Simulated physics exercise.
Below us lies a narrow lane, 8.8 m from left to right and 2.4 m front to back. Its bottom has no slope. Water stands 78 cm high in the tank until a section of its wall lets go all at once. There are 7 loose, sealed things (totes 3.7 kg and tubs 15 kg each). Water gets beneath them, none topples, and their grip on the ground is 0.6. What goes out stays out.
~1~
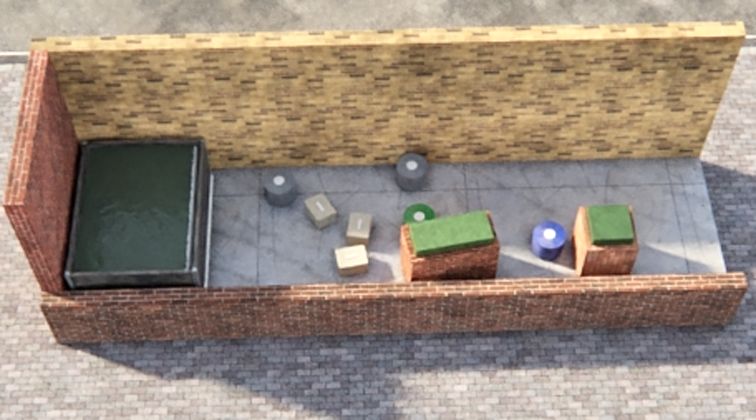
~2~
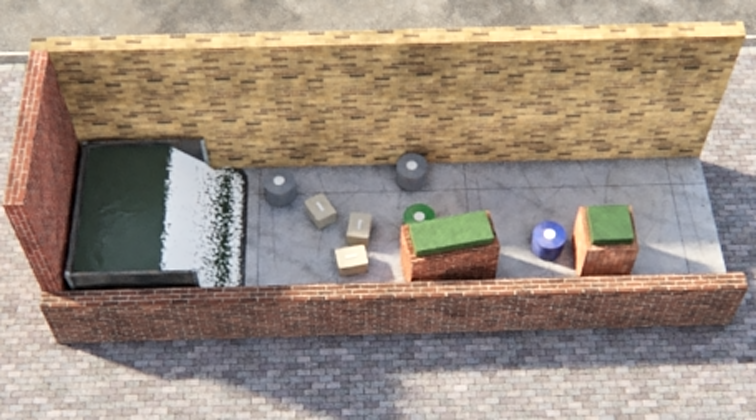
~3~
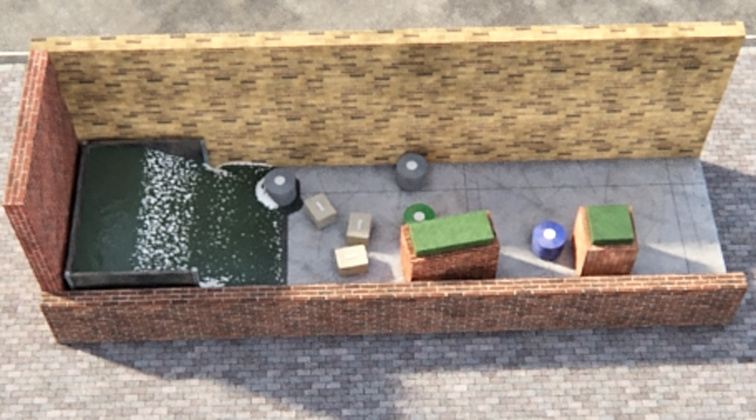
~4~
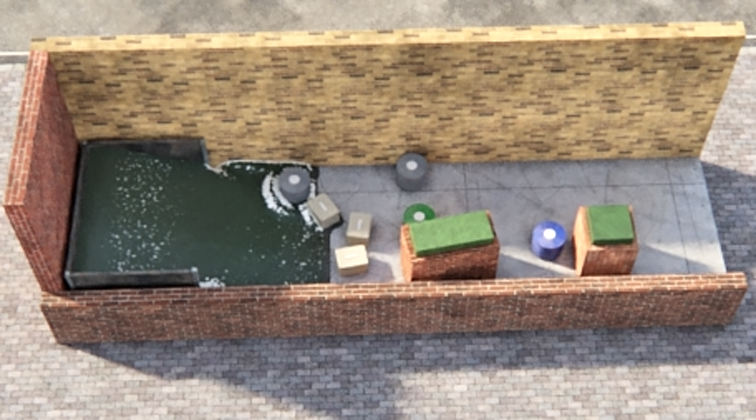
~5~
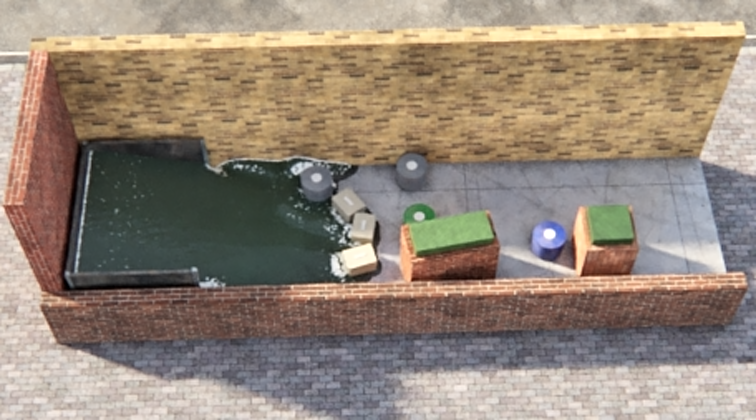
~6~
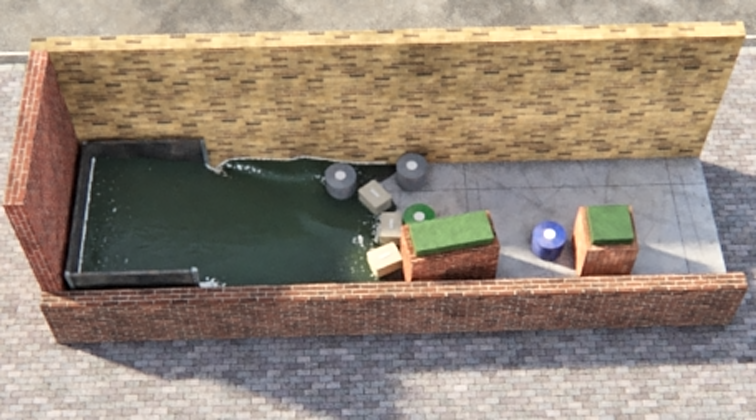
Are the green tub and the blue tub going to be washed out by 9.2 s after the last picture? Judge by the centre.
Green tub leaves; blue tub stays inside.
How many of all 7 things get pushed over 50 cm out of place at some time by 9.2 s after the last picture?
That makes 7.
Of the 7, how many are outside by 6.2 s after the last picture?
5 of them.
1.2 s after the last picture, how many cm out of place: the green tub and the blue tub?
About 300 and 20 cm.
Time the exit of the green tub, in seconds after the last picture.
At about 2.0 s.
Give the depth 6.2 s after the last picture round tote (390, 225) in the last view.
Roughly 6 cm.
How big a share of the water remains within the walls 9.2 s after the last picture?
Some 44 per cent remains.
Then, 1.2 s after the last picture the green tub is near (624, 204), 2.9 m from its start, aground; the blue tub is near (562, 244), 0.2 m from its start, aground; 0 of 7 are out; 5 afloat.
Then, 3.8 s after the last picture the green tub has gone out; the blue tub is near (552, 259), 0.4 m from its start, afloat; 4 of 7 are out; 3 afloat.
Then, 6.2 s after the last picture the green tub has gone out; the blue tub is near (539, 256), 0.4 m from its start, aground; 5 of 7 are out; 1 afloat.
Then, 9.2 s after the last picture the green tub has gone out; the blue tub is near (539, 256), 0.4 m from its start, aground; 6 of 7 are out; 0 afloat.
